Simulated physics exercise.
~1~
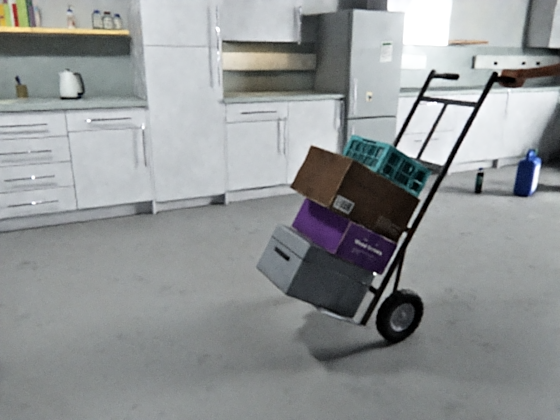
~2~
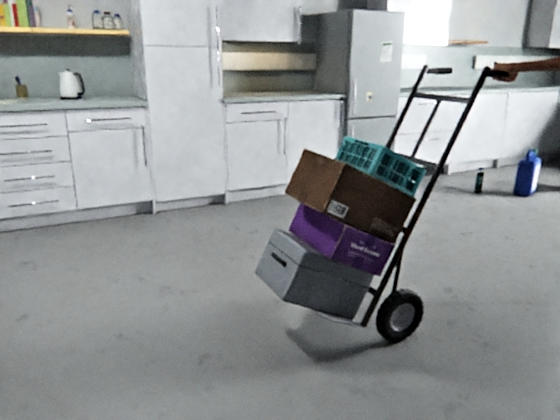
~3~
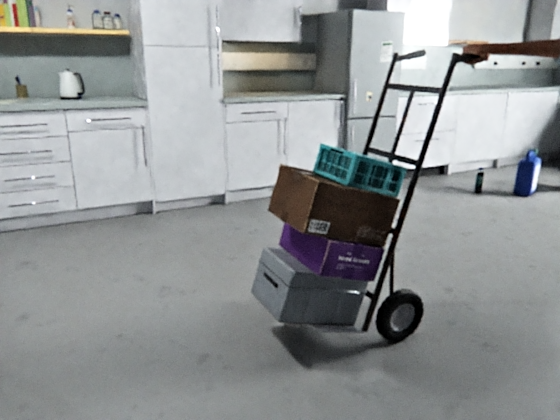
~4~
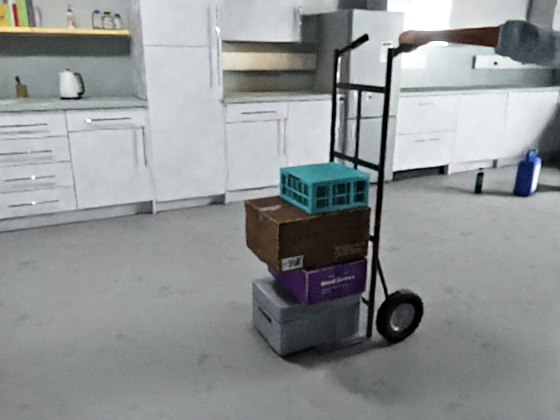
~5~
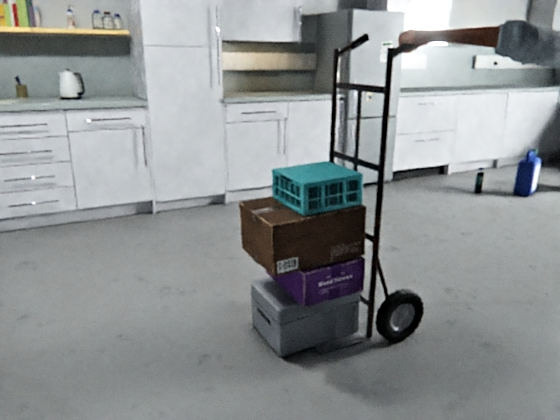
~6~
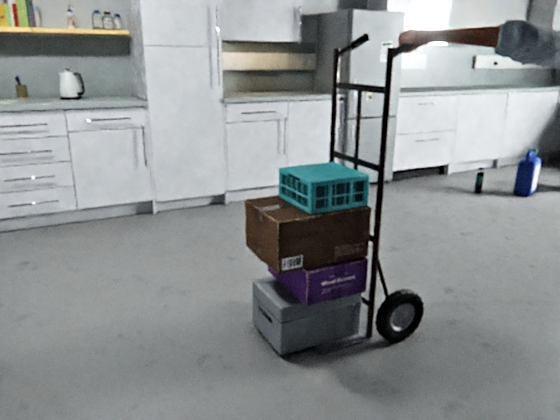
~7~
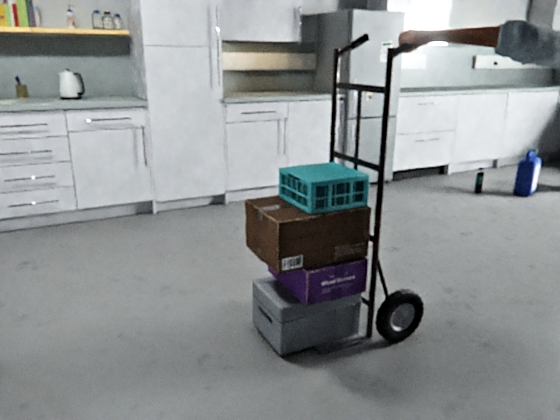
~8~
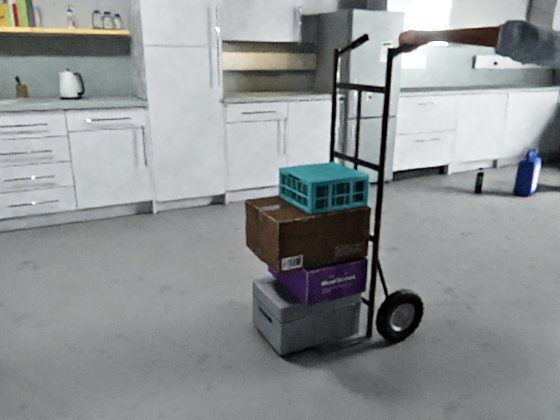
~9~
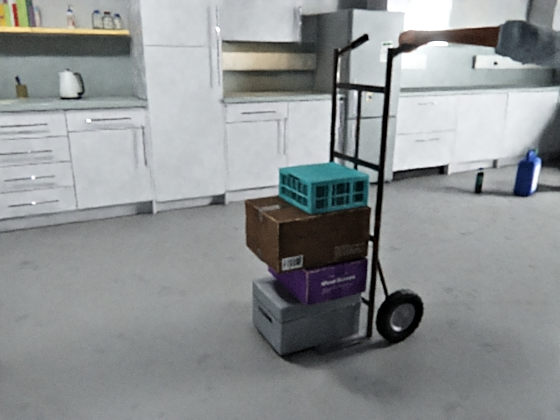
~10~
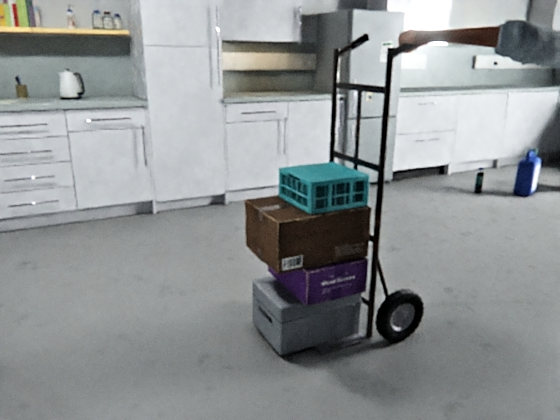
To begin with, a hand truck leans back to the right in a kitchen with pale cabinets, carrying a grey box, a purple box, a brown box and a turquoise crate stacked in that order from the bottom. An arm at the right grips the handle and pushes the truck up, slowly at first and then faster, until it stands upright. As it stops, the brown box and the crate shift slightly, then settle back. The hand keeps hold of the handle. At the end, the truck stands still and all four items remain stacked, slightly uneven, beside its frame.
